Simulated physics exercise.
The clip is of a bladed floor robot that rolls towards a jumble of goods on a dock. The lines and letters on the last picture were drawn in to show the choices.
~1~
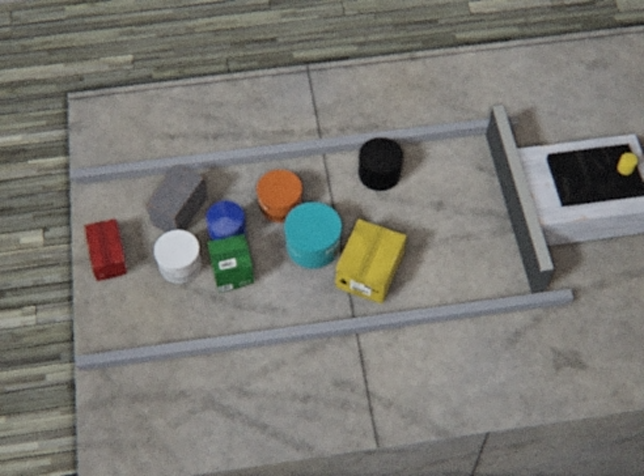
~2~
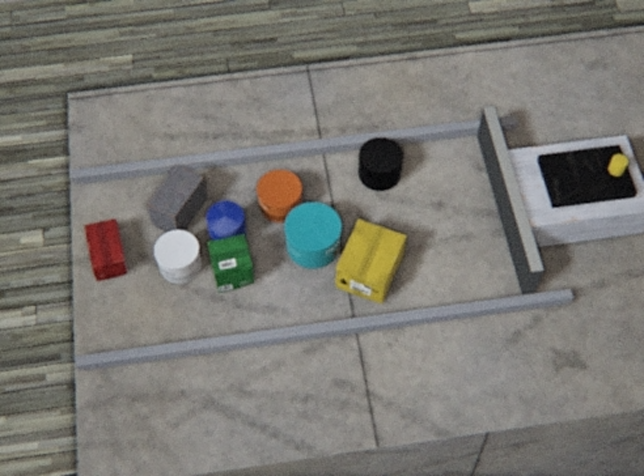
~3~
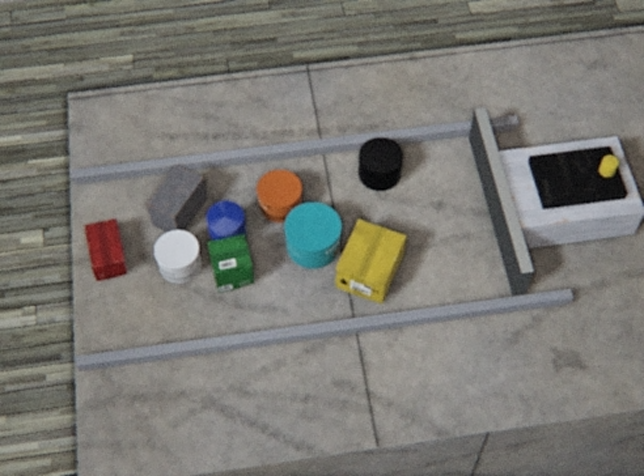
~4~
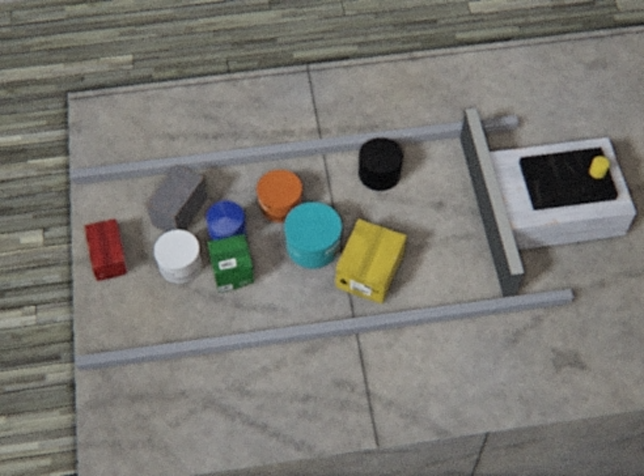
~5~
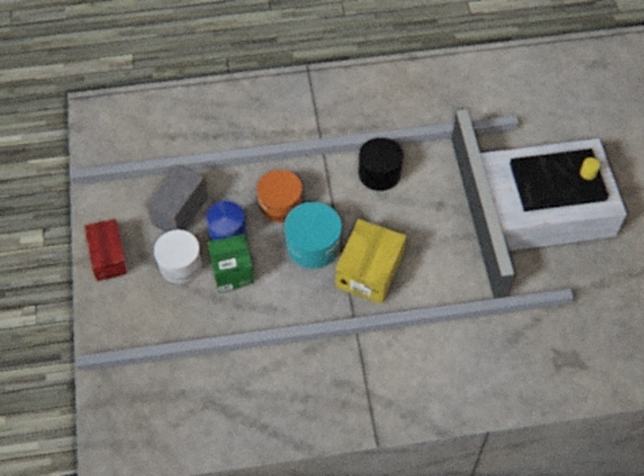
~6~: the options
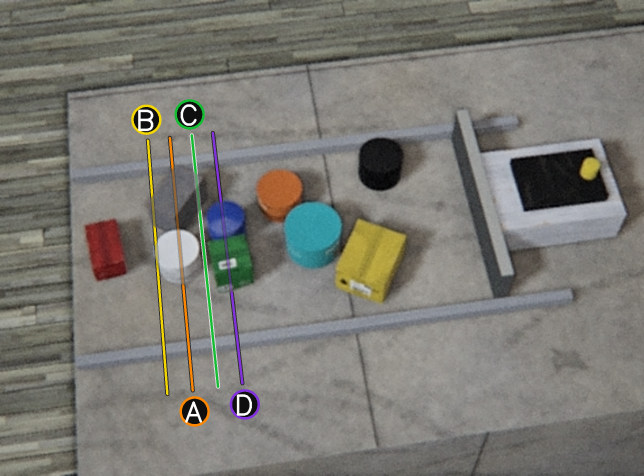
On a grey slab dock between two low rails, a loose group of boxes, canisters and a white pail sits to the left of a white robot with a wide upright blade. The robot rolls slowly leftward, blade first, narrowing the gap to the yellow parcel and black canister, while the goods stay still and untouched.
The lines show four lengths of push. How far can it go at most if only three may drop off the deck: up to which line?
Up to line B.
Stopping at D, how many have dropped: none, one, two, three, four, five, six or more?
The count is none.
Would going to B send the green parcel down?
No.
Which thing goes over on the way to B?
The red box goes over.
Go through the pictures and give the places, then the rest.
In the first picture, green parcel (231, 264); red box (106, 250); yellow parcel (371, 261).
In the second picture, robot (580, 176); blue canister (227, 226).
In the third picture, robot (571, 177); black canister (380, 164).
In the fourth picture, robot (561, 178); white pail (179, 257).
In the fifth picture, robot (552, 180); green parcel (231, 264); red box (106, 250); yellow parcel (371, 261).
On the copy, A at (180, 255); B at (157, 258); C at (204, 252); D at (227, 249).
On B. First, robot (437, 194); black canister (327, 171); yellow parcel (337, 276).
Then, robot (318, 209); red box (100, 251); white pail (136, 262).
Finally, robot (227, 221); red box over the edge; white pail (79, 289); one fallen.
By contrast, A is within the limit but short; C is within the limit but short; D is within the limit but short.
